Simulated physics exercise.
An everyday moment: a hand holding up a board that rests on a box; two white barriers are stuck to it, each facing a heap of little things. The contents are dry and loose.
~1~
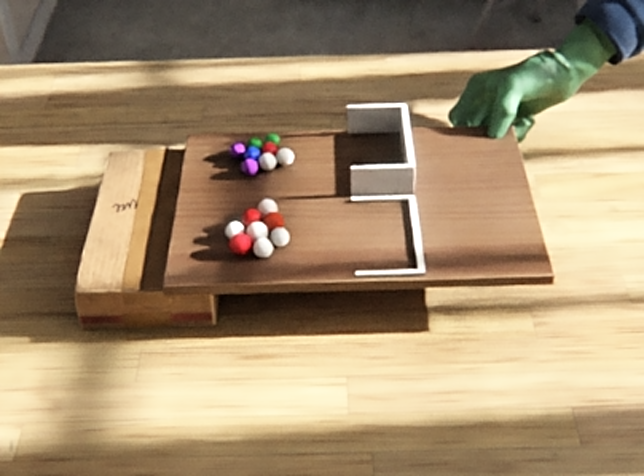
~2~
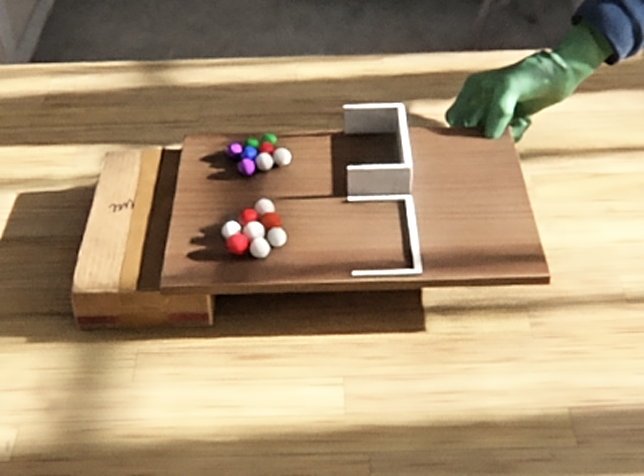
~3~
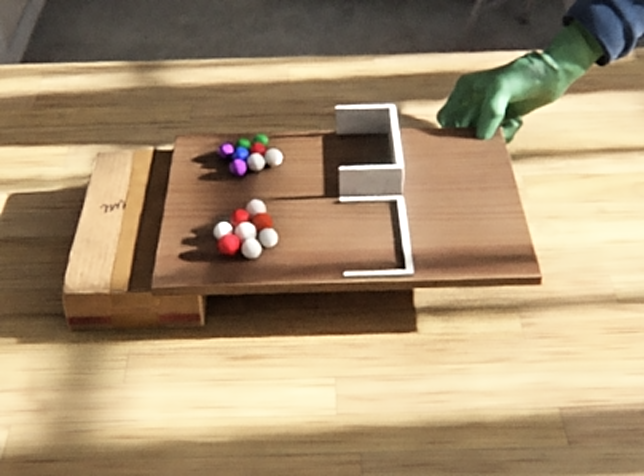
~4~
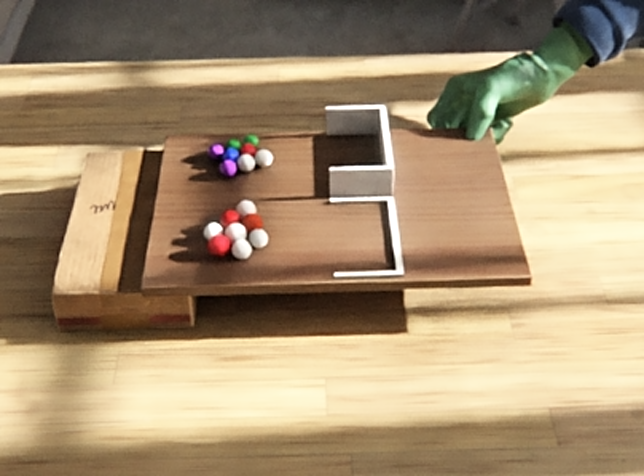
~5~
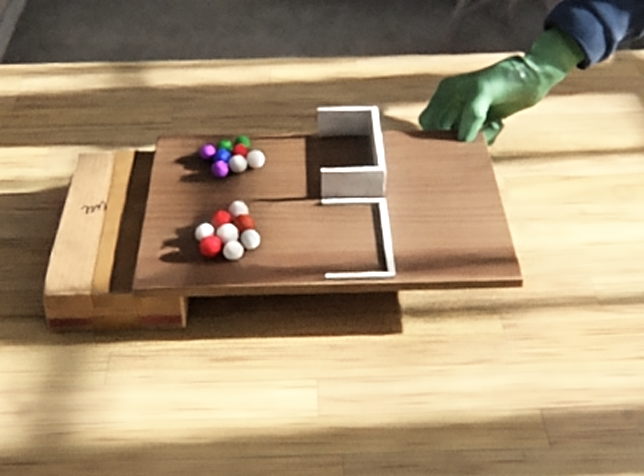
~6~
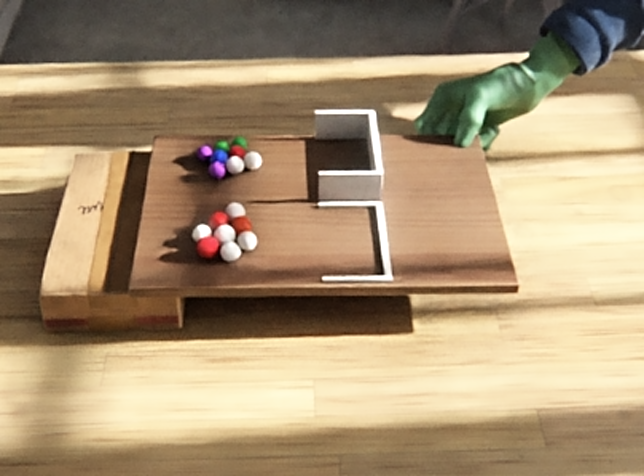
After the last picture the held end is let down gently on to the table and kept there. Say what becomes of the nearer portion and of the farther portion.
The nearer portion carries on beyond the bar; the farther portion ends against the bar.
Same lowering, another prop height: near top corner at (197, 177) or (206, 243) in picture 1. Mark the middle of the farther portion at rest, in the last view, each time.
At about (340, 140), and at (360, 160).
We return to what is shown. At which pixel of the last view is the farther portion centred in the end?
Around (362, 174).
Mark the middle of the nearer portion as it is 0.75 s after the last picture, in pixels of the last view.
Near (372, 251).
Then, 0.21 s later than the last frame, board sloping at 5°; nearer portion where it was; farther portion where it was.
Then, 0.47 s later than the last frame, board sloping at 8°; nearer portion on its way down; farther portion on its way down.
Then, 0.75 s later than the last frame, board resting at 9°; nearer portion about a tenth past its bar; farther portion has reached its bar.
When it is over, board resting at 9°; nearer portion the larger part past its bar; farther portion gathered behind its bar.
